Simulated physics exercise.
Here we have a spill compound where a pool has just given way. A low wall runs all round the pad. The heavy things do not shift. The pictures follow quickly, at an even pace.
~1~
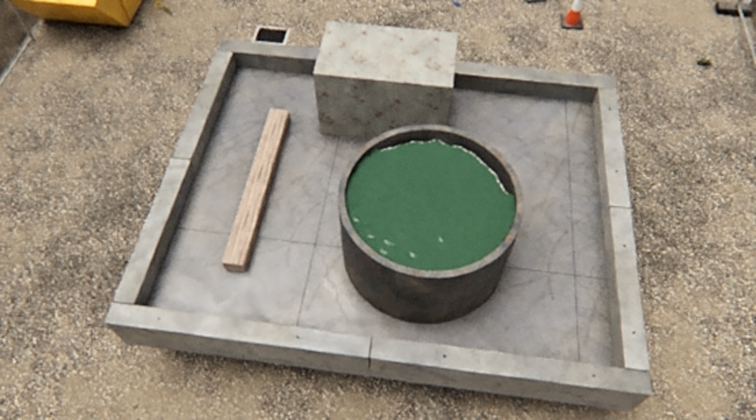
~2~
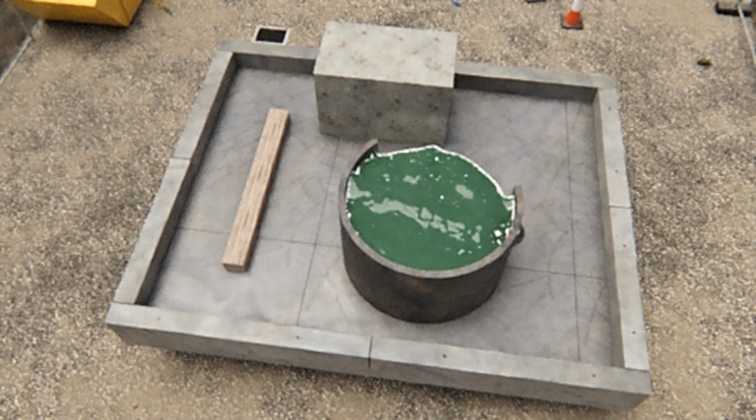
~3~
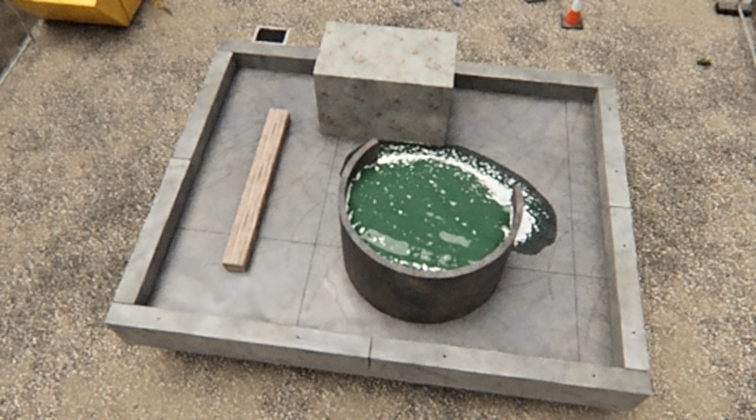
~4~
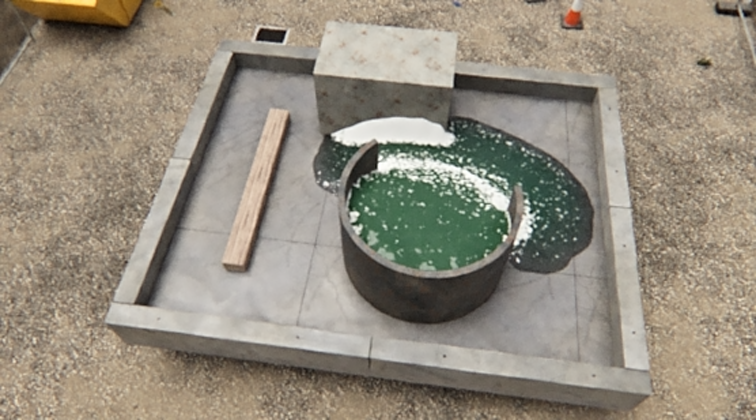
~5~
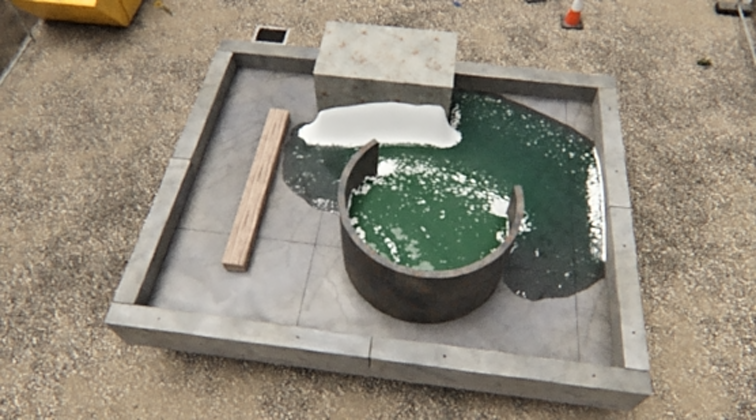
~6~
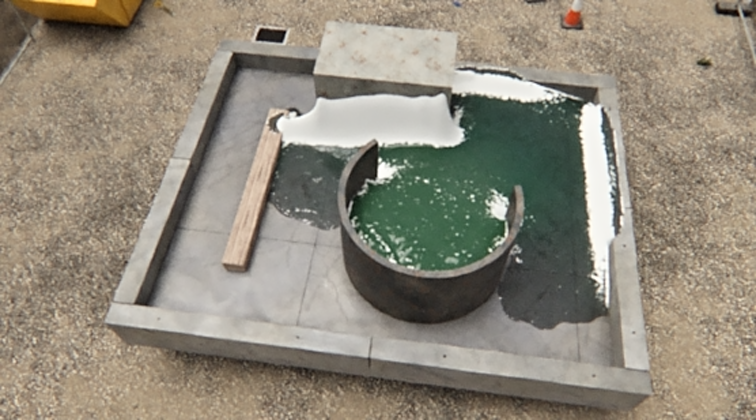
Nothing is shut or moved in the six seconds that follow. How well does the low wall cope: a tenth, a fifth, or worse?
Over the wall goes between a tenth and a fifth.
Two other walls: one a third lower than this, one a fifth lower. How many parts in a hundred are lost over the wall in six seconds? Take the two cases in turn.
Roughly 26 per cent, then 20 per cent.
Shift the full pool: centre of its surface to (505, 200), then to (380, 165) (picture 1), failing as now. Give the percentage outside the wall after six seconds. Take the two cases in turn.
Near 24 and 8 in a hundred.
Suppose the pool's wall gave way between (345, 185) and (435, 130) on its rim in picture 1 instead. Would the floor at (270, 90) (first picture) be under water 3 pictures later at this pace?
Answer: Under water.
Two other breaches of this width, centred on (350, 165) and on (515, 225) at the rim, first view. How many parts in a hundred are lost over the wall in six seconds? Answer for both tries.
About 10 and 28 per cent.
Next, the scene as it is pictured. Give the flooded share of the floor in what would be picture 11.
I make it 60 per cent.
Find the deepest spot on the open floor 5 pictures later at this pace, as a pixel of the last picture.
Around (580, 106).
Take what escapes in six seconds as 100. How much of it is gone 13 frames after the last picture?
Near 95 in a hundred.
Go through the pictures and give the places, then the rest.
In the first picture, still water in the round tank at (430, 199).
In the second picture, the front is at (517, 236), out from the gap on the round tank's far side.
In the third picture, the front is at (548, 235), out from the gap on the round tank's far side.
In the fourth picture, water pours out on the round tank's far side and has run to (331, 137).
In the fifth picture, the front is at (300, 130), out from the gap on the round tank's far side.
In the sixth picture, the front is at (588, 104), out from the gap on the round tank's far side.
A moment on, water covers 50 % of the floor; the low wall has let 1 % over.
Next, water covers 55 % of the floor; the low wall has let 3 % over.
Then, water covers 75 % of the floor; the low wall has let 13 % over.
Later, water covers 75 % of the floor; the low wall has let 13 % over.
In the end, water covers 75 % of the floor; the low wall has let 14 % over.
